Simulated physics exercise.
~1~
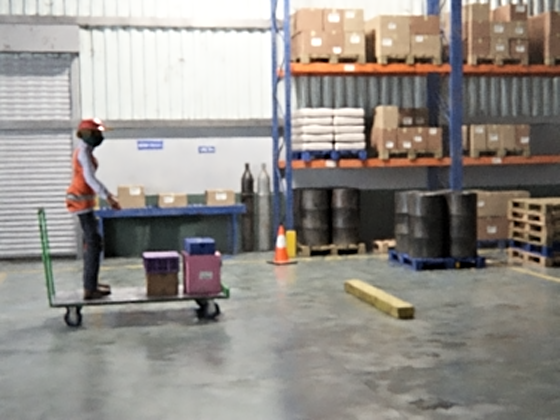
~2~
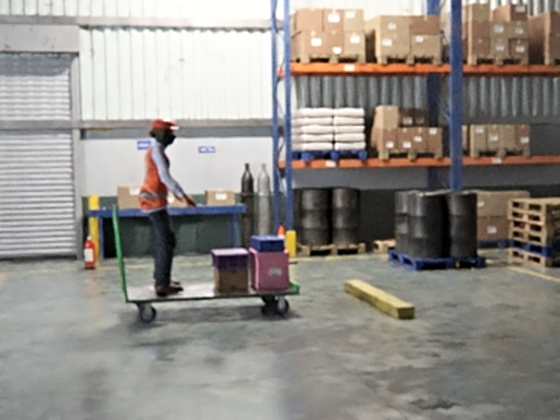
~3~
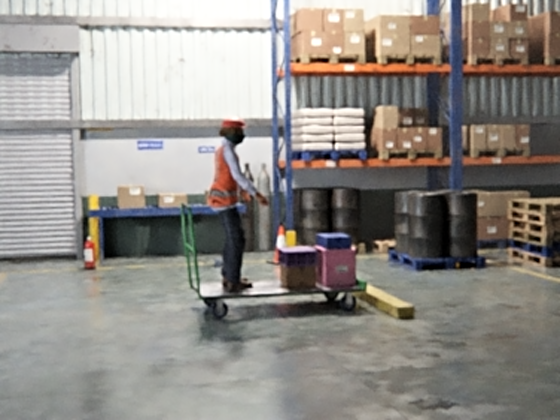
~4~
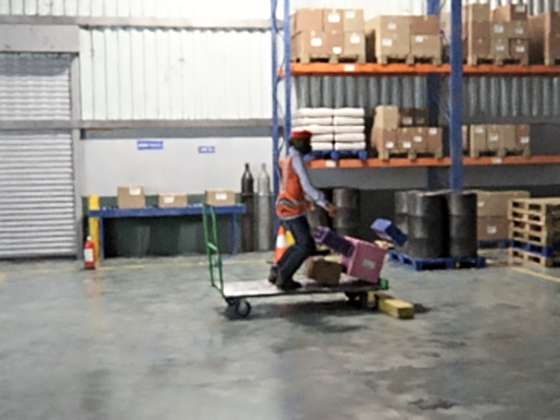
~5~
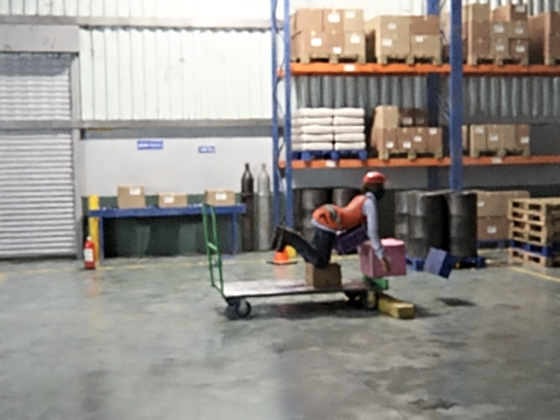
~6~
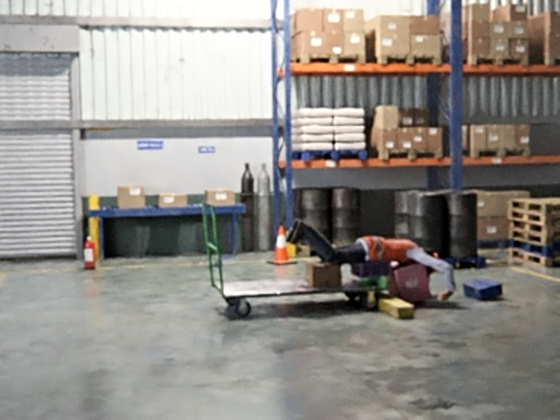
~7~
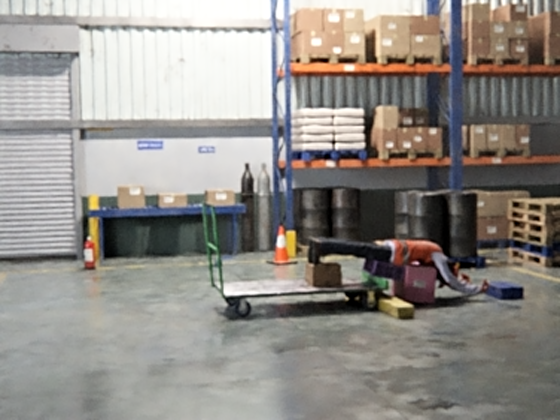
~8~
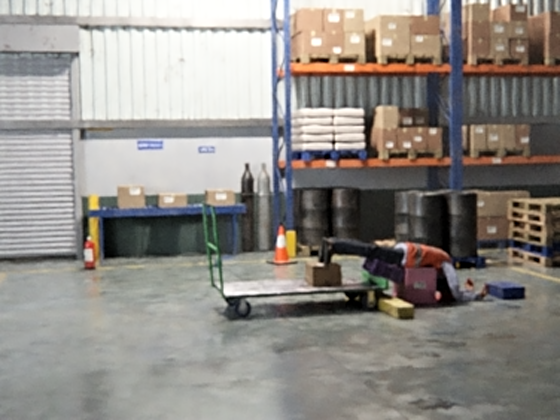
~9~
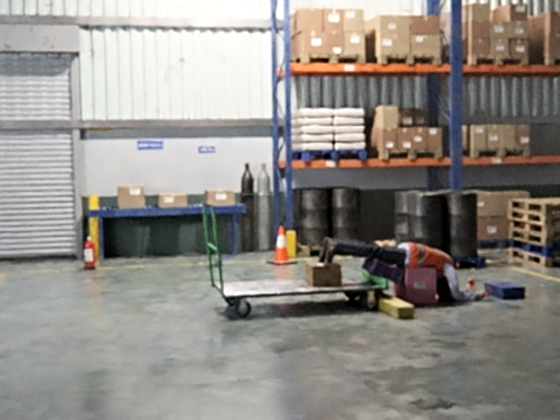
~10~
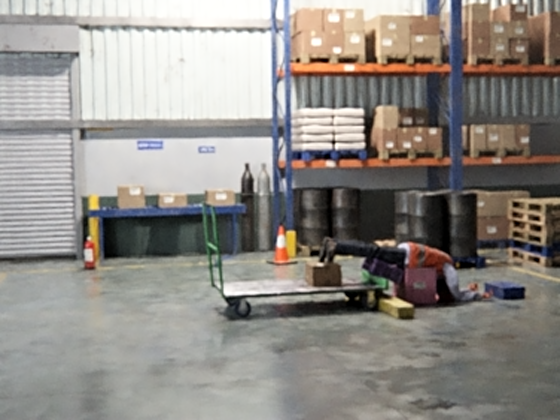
In a warehouse with tall shelves of boxes and dark drums, a figure in an orange vest and red cap stands on a flat trolley rolling right, with purple, pink, blue and brown boxes stacked ahead. The trolley reaches a low yellow block on the floor and stops abruptly. The boxes tip forward, the blue one flying off first, as the figure's knees buckle. The figure pitches headlong over the front edge with the pink and purple boxes. It ends motionless, draped face down over them, legs still on the deck beside the brown box, the blue one lying farthest right.
